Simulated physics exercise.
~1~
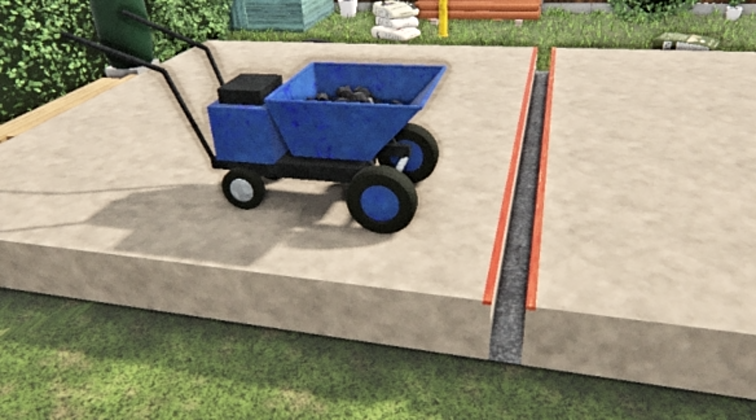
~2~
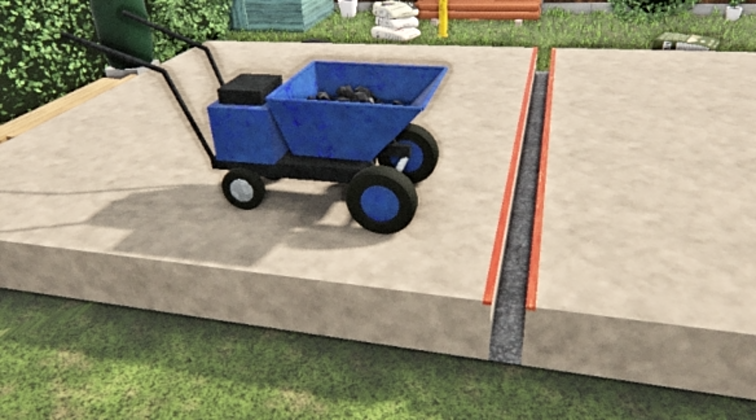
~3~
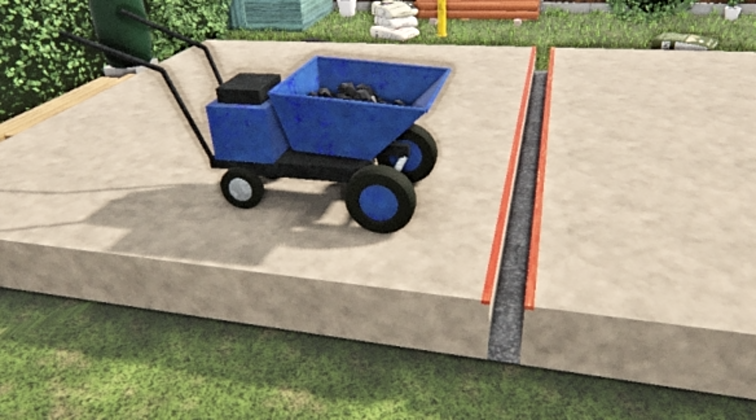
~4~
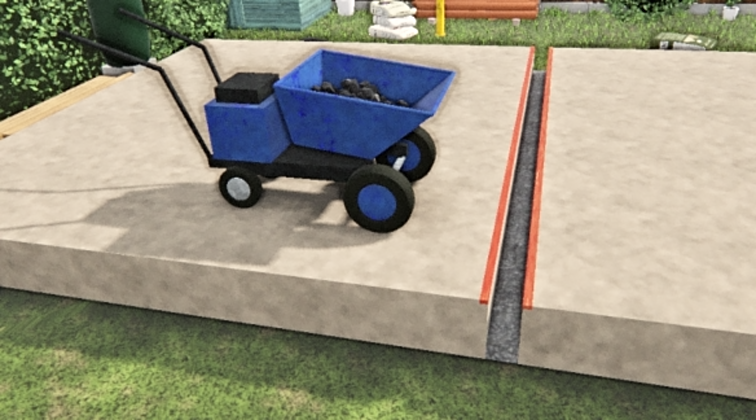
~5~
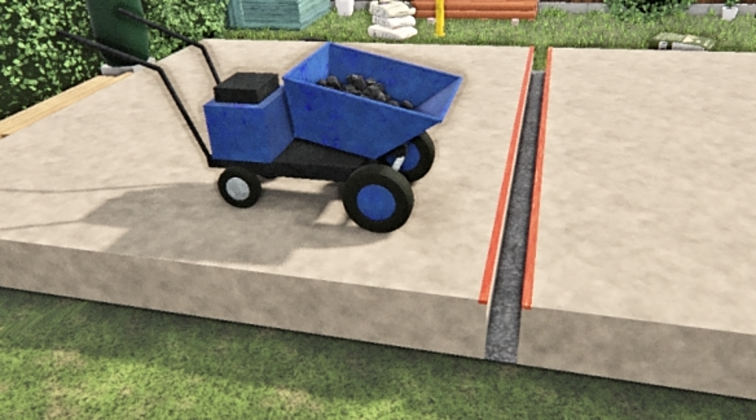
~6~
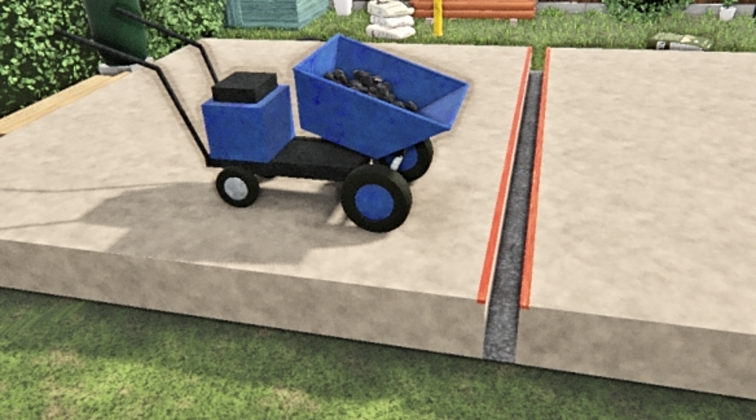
On a raised slab beside grass, a barrow's blue skip of dark lumps tilts toward the right.
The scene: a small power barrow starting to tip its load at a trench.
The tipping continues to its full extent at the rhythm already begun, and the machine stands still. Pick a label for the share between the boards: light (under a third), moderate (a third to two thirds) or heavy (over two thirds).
Heavy - over two thirds.
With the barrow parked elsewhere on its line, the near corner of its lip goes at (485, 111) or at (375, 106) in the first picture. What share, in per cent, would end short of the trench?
In order, 0 % followed by 40 %.
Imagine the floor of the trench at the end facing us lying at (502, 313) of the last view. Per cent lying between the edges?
The share would be around 50 in a hundred.
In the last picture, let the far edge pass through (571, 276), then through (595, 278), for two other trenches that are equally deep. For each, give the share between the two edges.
Estimated share: Try 1 approx. 100 in a hundred, try 2 approx. 100 in a hundred.
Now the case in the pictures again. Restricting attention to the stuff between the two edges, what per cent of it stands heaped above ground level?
I'd estimate around 15 %.
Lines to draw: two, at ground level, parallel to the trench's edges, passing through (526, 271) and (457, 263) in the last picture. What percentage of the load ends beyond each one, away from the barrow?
The first gives 10 %, the second 100 %.
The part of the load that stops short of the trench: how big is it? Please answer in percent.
Call it some 10 percent of the pieces.
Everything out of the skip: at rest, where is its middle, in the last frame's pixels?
Close to (513, 229).
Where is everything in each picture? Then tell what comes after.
In the first picture, lip of the skip at (420, 108), level; top of the load at (346, 108), lumps of coal; first edge of the trench at (494, 267); far edge at (534, 272), the trench under half as wide as the skip, and about as deep as wide.
In the second picture, lip of the skip at (422, 109), level; top of the load at (347, 107).
In the third picture, lip of the skip at (426, 111), tipped barely; top of the load at (347, 102).
In the fourth picture, lip of the skip at (432, 115), tipped a little; top of the load at (340, 101).
In the fifth picture, lip of the skip at (440, 121), tipped a little; top of the load at (336, 97).
In the sixth picture, lip of the skip at (448, 129), tipped clearly; top of the load at (342, 92); first edge of the trench at (488, 266); far edge at (528, 271).
Soon, skip tipped steeply; all in the skip.
A while on, skip tipped right over; nearly all in the skip; a stray few short of the trench; a stray few in or heaped over the trench.
Towards the end, skip tipped right over; about a quarter in the skip; a small part short of the trench; about two thirds in or heaped over the trench; a small part beyond it.
Finally, skip tipped right over; a stray few in the skip; a small part short of the trench; most in or heaped over the trench; a small part beyond it.
